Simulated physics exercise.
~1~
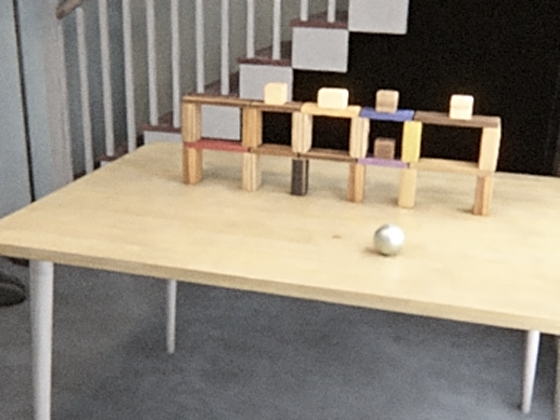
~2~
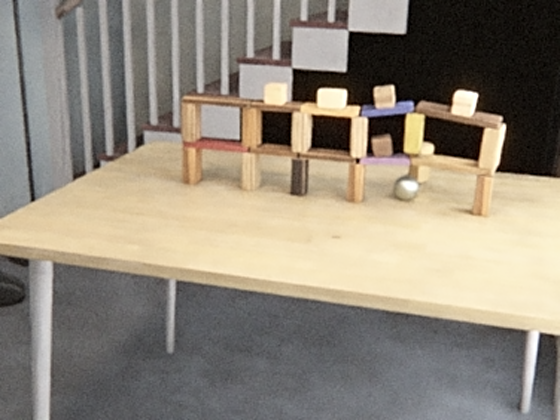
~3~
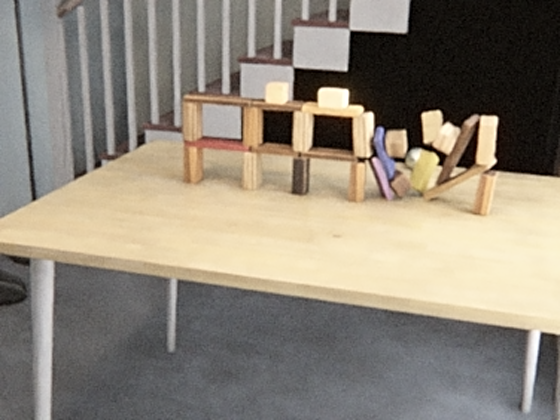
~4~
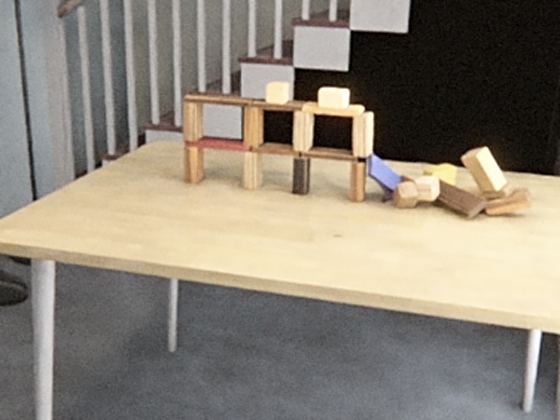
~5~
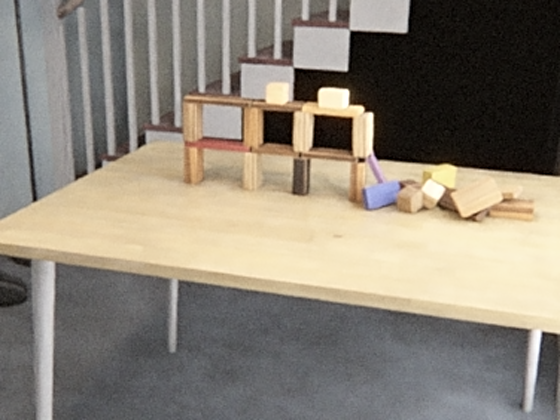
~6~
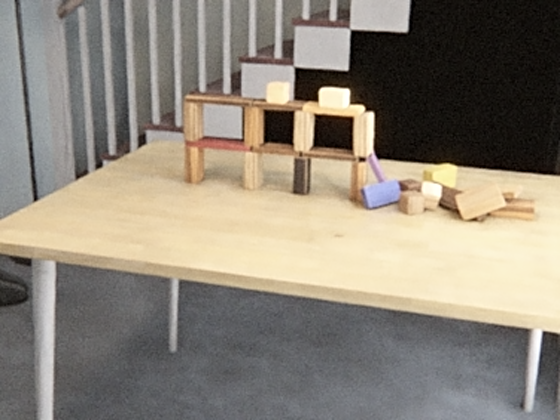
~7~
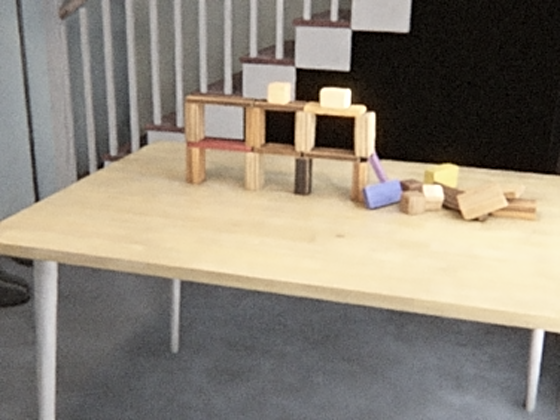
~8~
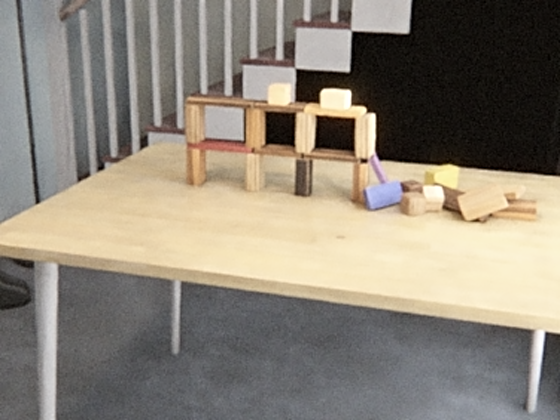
A silver ball rolled across the table into the right part of a two-storey wooden block structure, and that end collapsed, bringing down the yellow post and the blue plank. The left part stayed standing, with a purple plank leaning beside it near the scattered pieces.
